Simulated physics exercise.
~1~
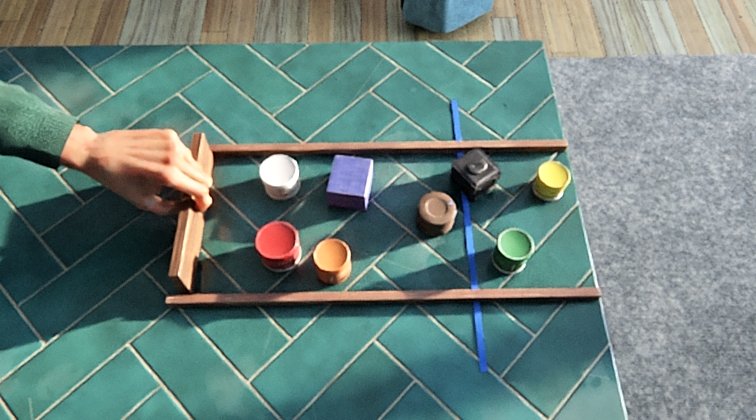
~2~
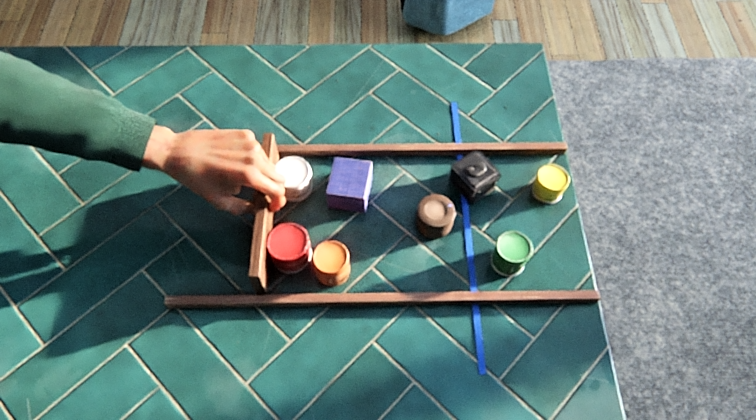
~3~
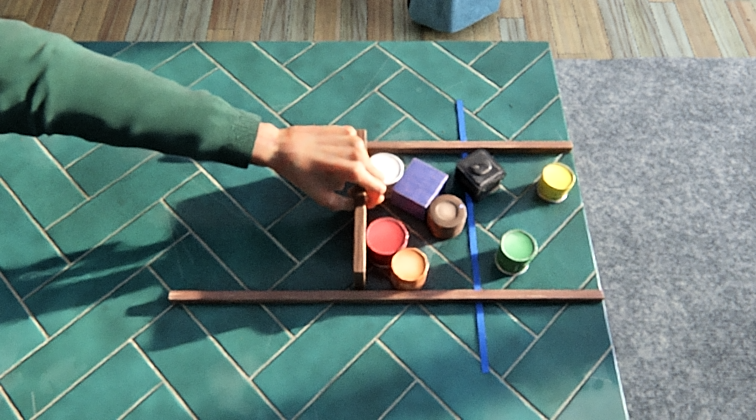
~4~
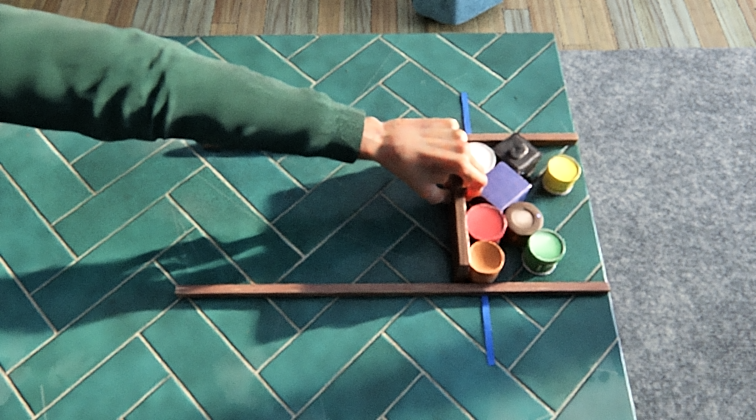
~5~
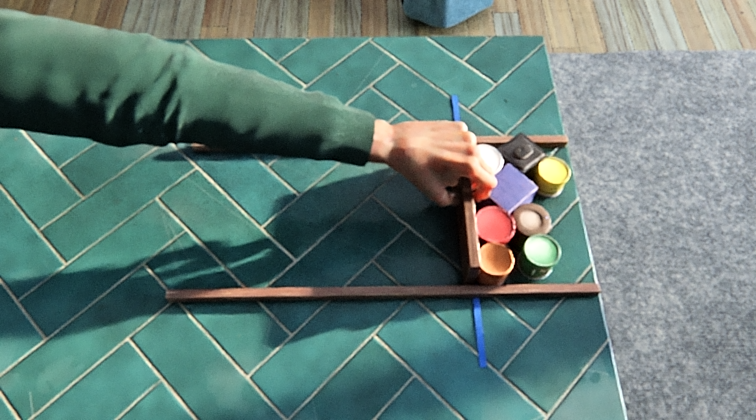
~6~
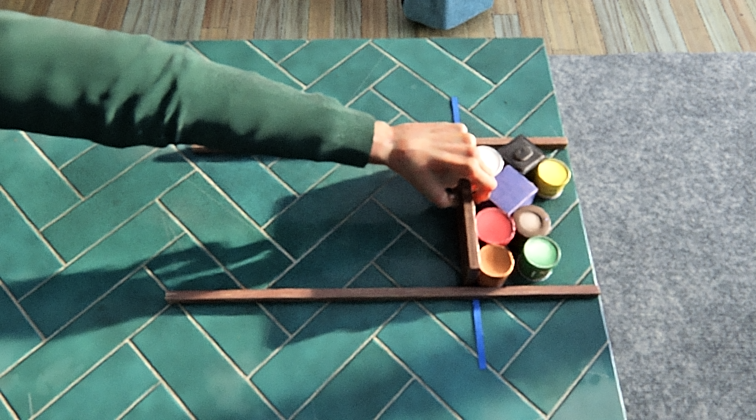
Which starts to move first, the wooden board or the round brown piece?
The wooden board starts to move first. The round brown piece stays where it is until the board has pushed several other pieces along the channel.
